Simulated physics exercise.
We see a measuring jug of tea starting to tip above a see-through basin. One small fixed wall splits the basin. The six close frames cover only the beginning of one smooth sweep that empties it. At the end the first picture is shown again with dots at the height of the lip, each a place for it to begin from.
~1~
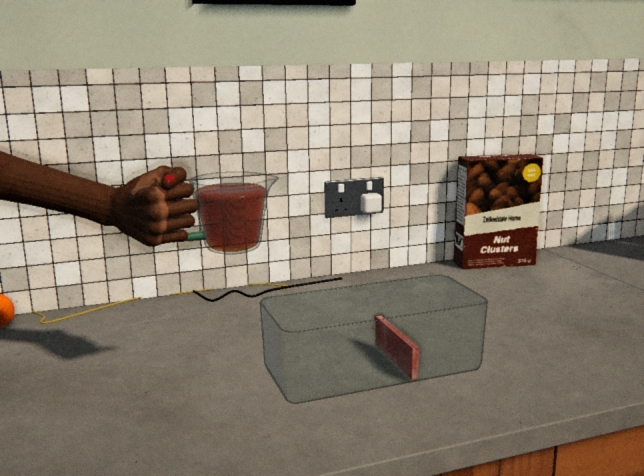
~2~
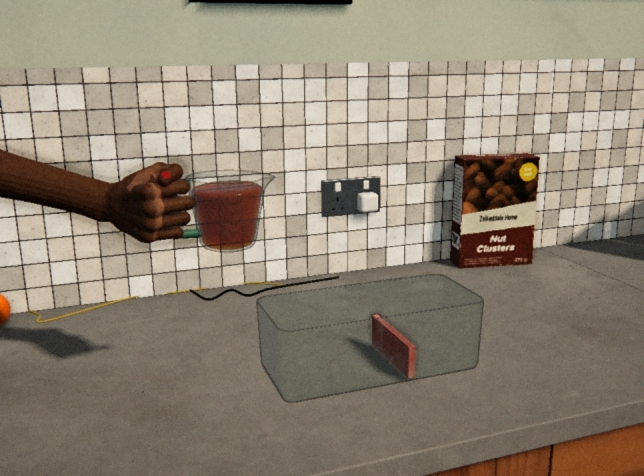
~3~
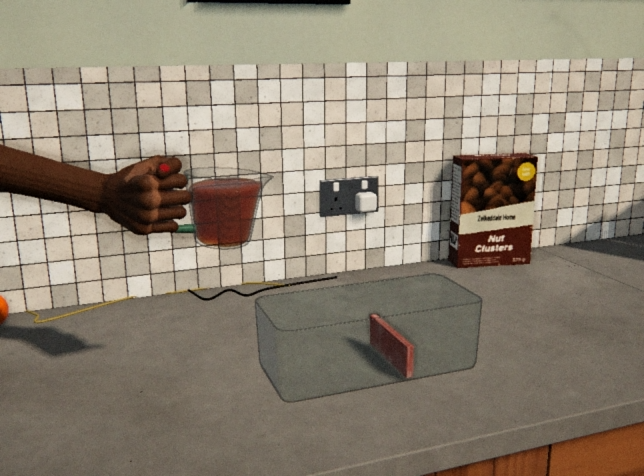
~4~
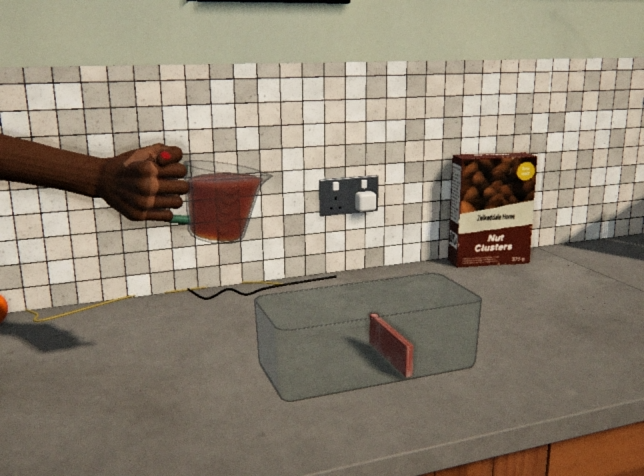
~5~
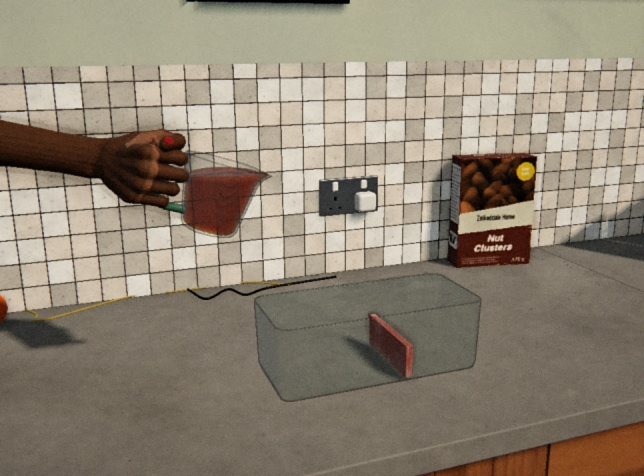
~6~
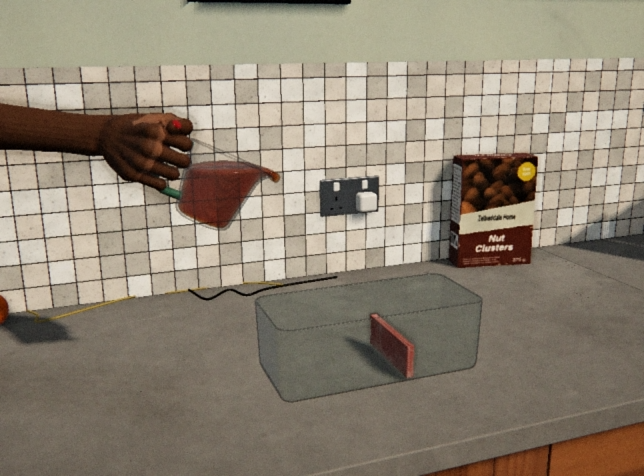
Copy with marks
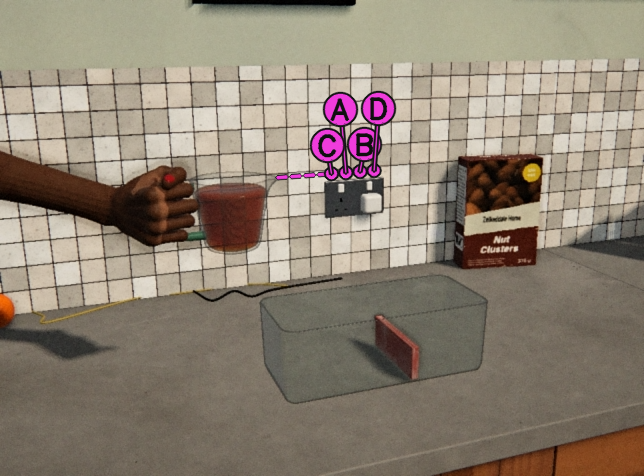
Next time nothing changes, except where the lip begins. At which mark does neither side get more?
Spot C does it best.
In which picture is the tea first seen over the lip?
In picture 6.
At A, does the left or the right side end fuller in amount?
More ends on the right.
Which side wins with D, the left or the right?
The right one.
On the marked copy, A at (345, 172); B at (360, 171); C at (331, 173); D at (374, 170).
Choosing A, about 15 % ends left of the wall and 83 % right of it; 3 % is lost outside.
Choosing B, about 5 % ends left of the wall and 92 % right of it.
Choosing C, about 56 % ends left of the wall and 41 % right of it; 3 % is lost outside.
Choosing D, about 5 % ends left of the wall and 91 % right of it; 4 % is lost outside.
